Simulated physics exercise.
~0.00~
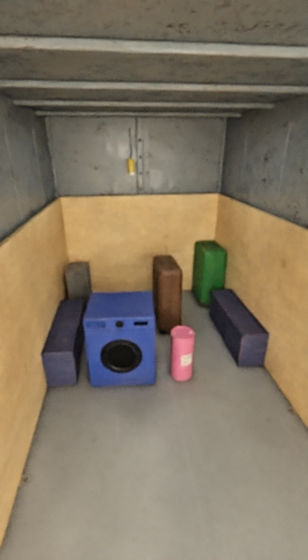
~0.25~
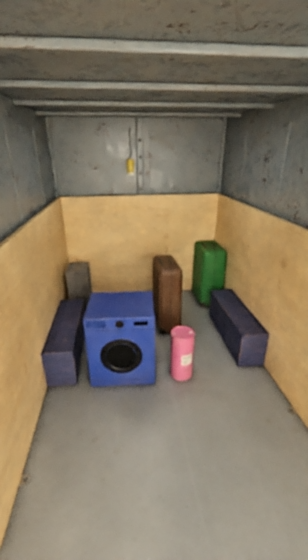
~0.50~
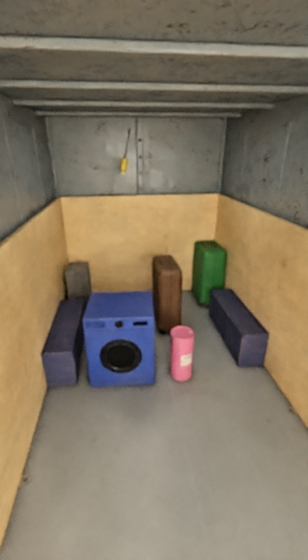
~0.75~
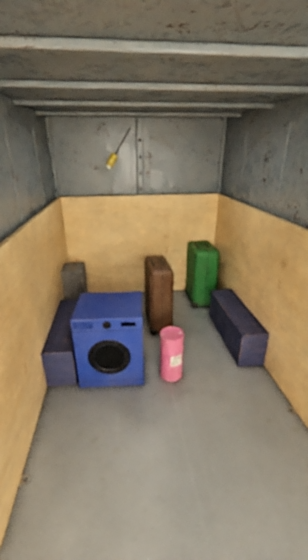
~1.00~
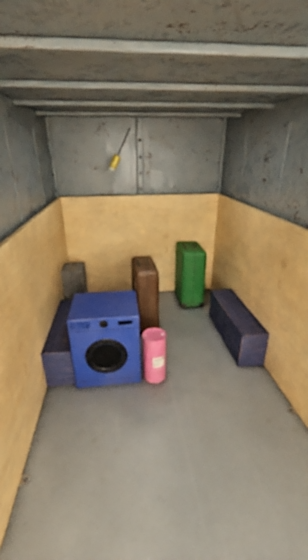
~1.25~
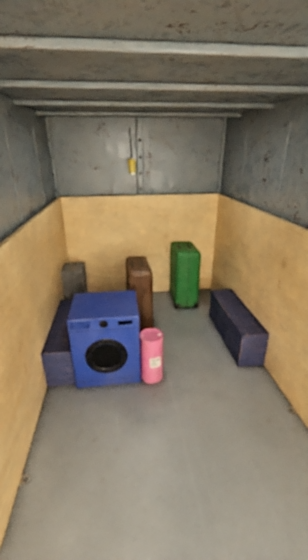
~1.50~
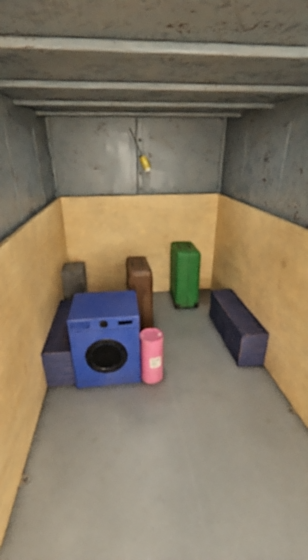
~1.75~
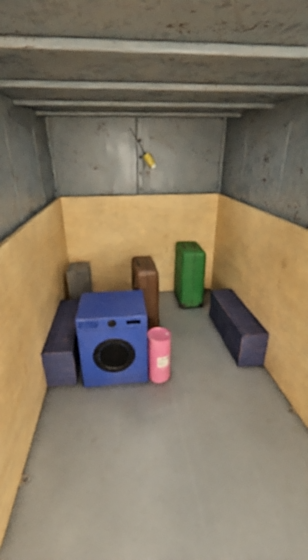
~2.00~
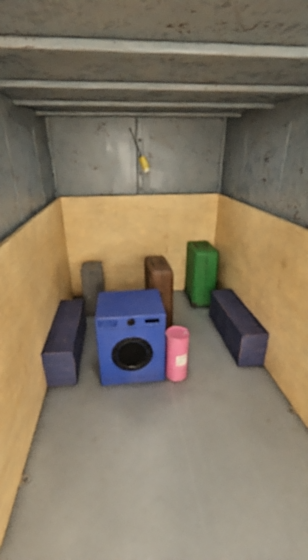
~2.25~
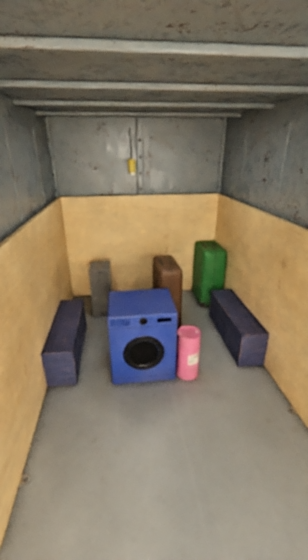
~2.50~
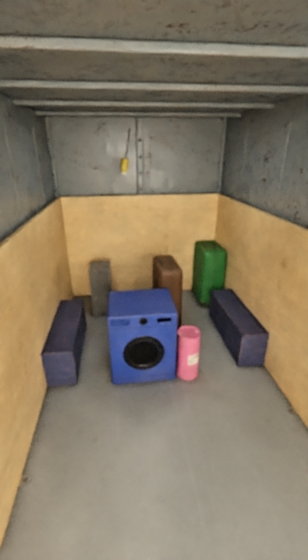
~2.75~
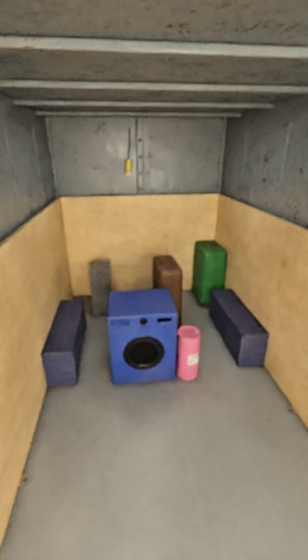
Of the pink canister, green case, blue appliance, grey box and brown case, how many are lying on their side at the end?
None of them are lying on their side; all five are still upright at the end.
